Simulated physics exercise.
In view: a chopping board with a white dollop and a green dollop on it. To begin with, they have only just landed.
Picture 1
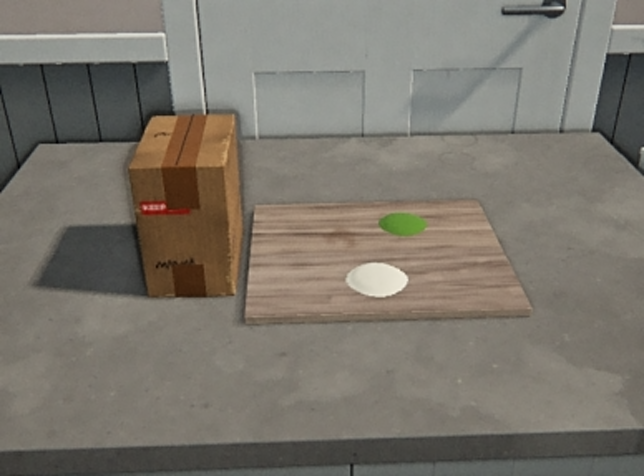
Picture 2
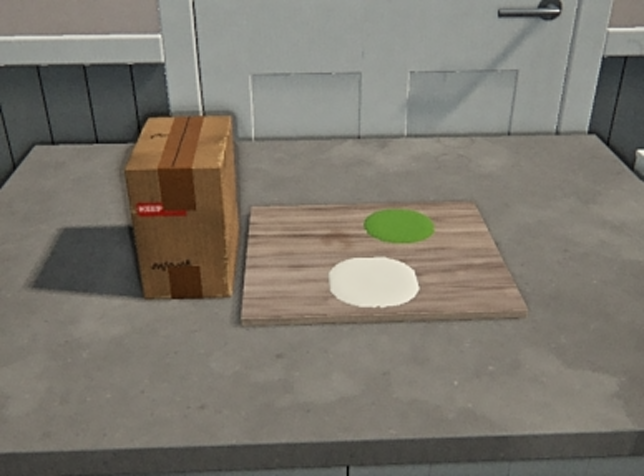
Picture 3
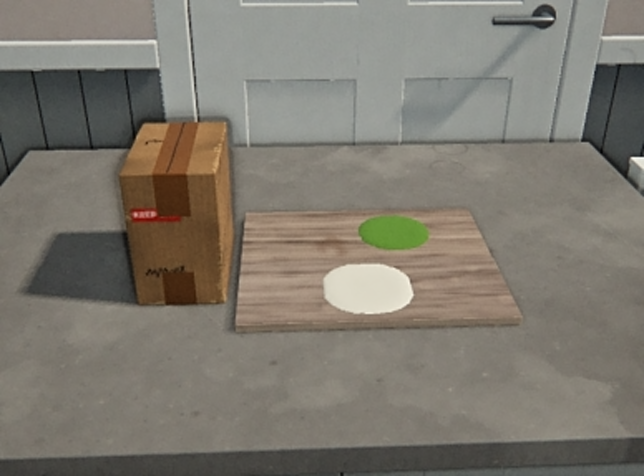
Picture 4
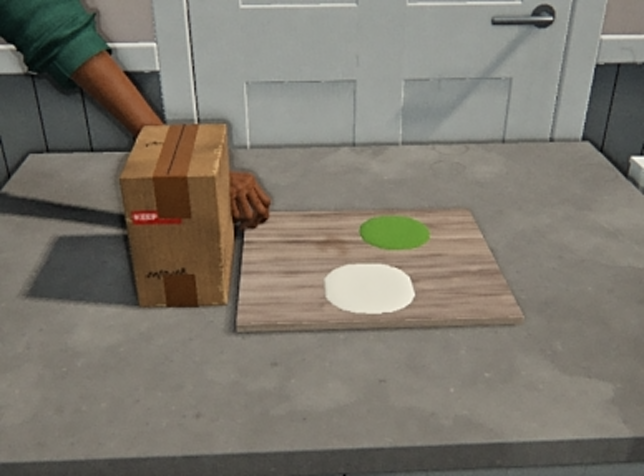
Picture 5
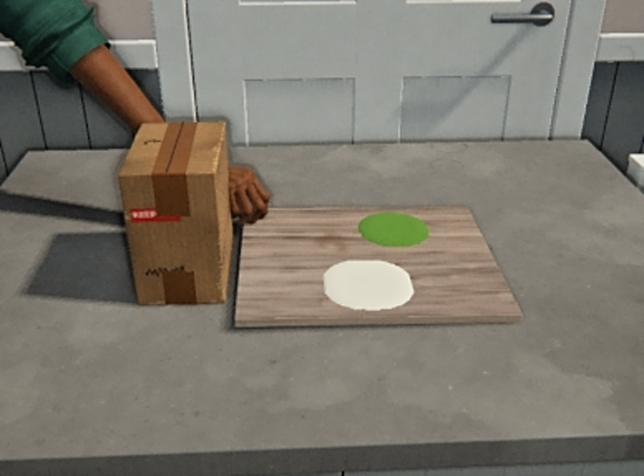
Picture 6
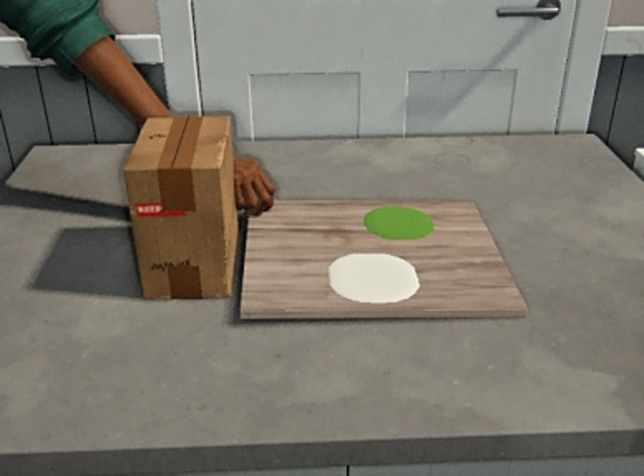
The footage shows a white dollop and a green dollop spreading into flat patches on a wooden board beside a cardboard box, before a hand reaches in behind the box, grips the board's left end and raises it very slightly.
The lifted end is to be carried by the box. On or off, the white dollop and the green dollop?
One by one: Watch the white dollop trickle down and drop off; watch the green dollop trickle down and drop off.
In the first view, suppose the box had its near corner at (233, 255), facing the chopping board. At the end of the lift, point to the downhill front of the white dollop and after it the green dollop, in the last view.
In the last picture, the first tip sits around (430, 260), the second around (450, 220).
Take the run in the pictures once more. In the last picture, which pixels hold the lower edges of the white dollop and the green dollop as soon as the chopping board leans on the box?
Tips, last frame: First (500, 266); second (489, 222).
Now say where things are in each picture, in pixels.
The chopping board lies flat; white dollop (377, 276) a low mound; green dollop (403, 222) spread thin; box (185, 235), in the first frame.
They settle; white dollop (373, 280) spread thin; green dollop (399, 225) spread thin, in the second frame.
At rest; white dollop (367, 286) spread thin; green dollop (393, 232) spread thin, in the third frame.
A hand takes the end; white dollop (369, 286) spread thin; green dollop (395, 231) spread thin, in the fourth frame.
The end is rising; white dollop (368, 282) spread thin; green dollop (394, 229) spread thin, in the fifth frame.
The chopping board slopes by about 2°; white dollop (373, 276) spread thin; green dollop (399, 222) spread thin; box (180, 237), in the sixth frame.
Soon after, slope about 35°; the white dollop has crept down a long way; the green dollop is dripping off the low end.
Later, the white dollop is dripping off the low end; the green dollop is dripping off the low end.
In the end, slope about 35°; the white dollop is dripping off the low end; the green dollop is dripping off the low end.
